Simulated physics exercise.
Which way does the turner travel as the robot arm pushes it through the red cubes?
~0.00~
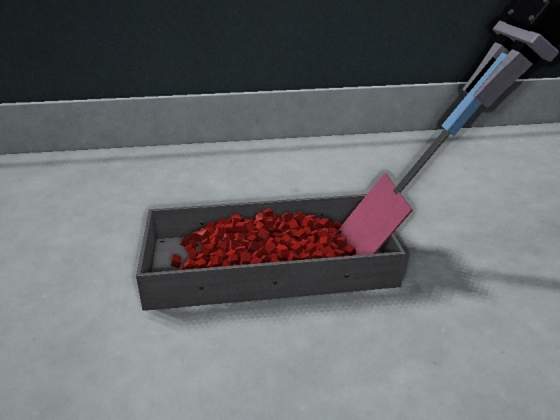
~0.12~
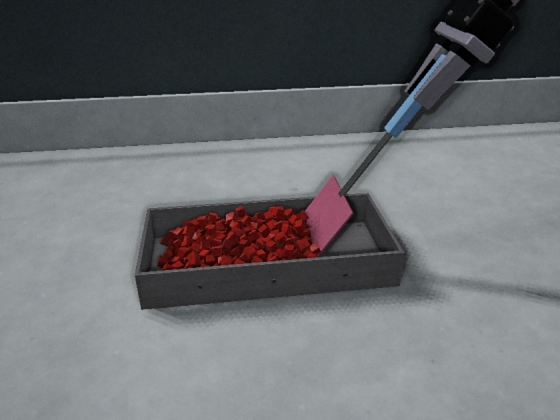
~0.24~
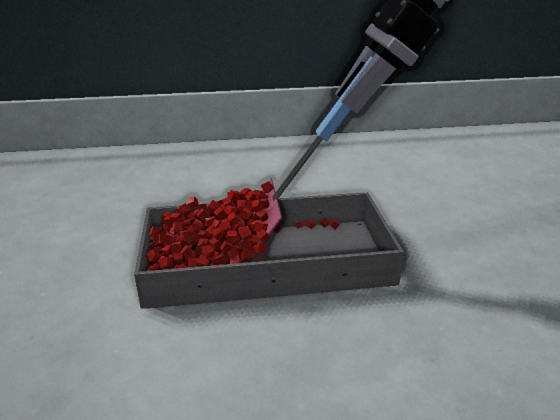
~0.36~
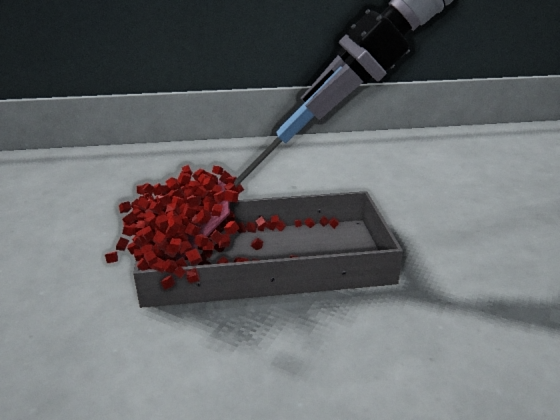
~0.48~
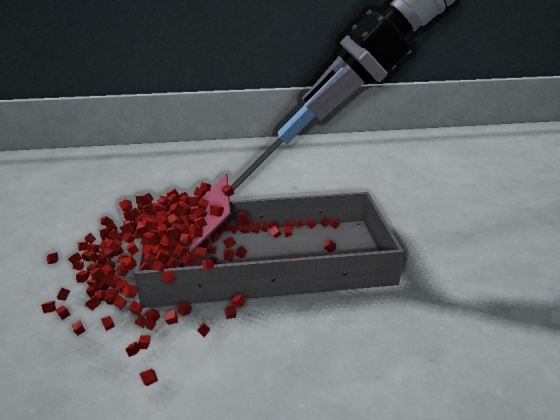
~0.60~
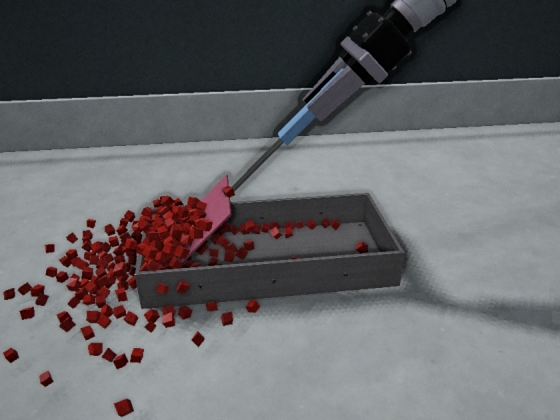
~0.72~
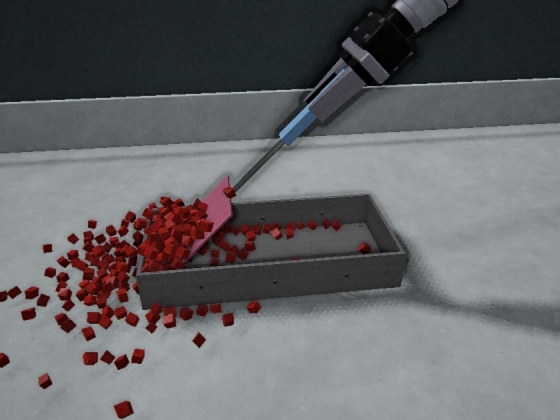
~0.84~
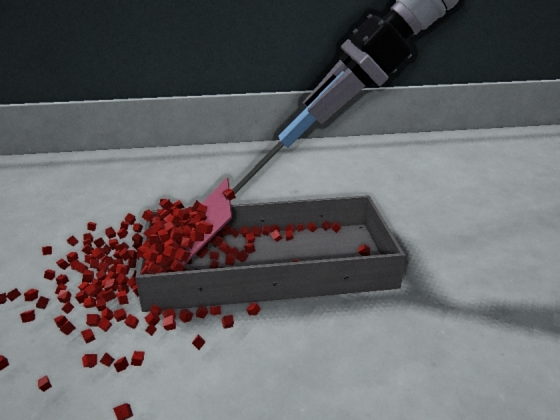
The turner moves to the left, from the right end of the tin toward the left end, where it stops.
In the video, a robot arm sweeps a pink turner leftward through a gray tin of small red cubes, heaping them at the left end until many spill over onto the surface; the turner stops, and the scattered cubes come to rest.
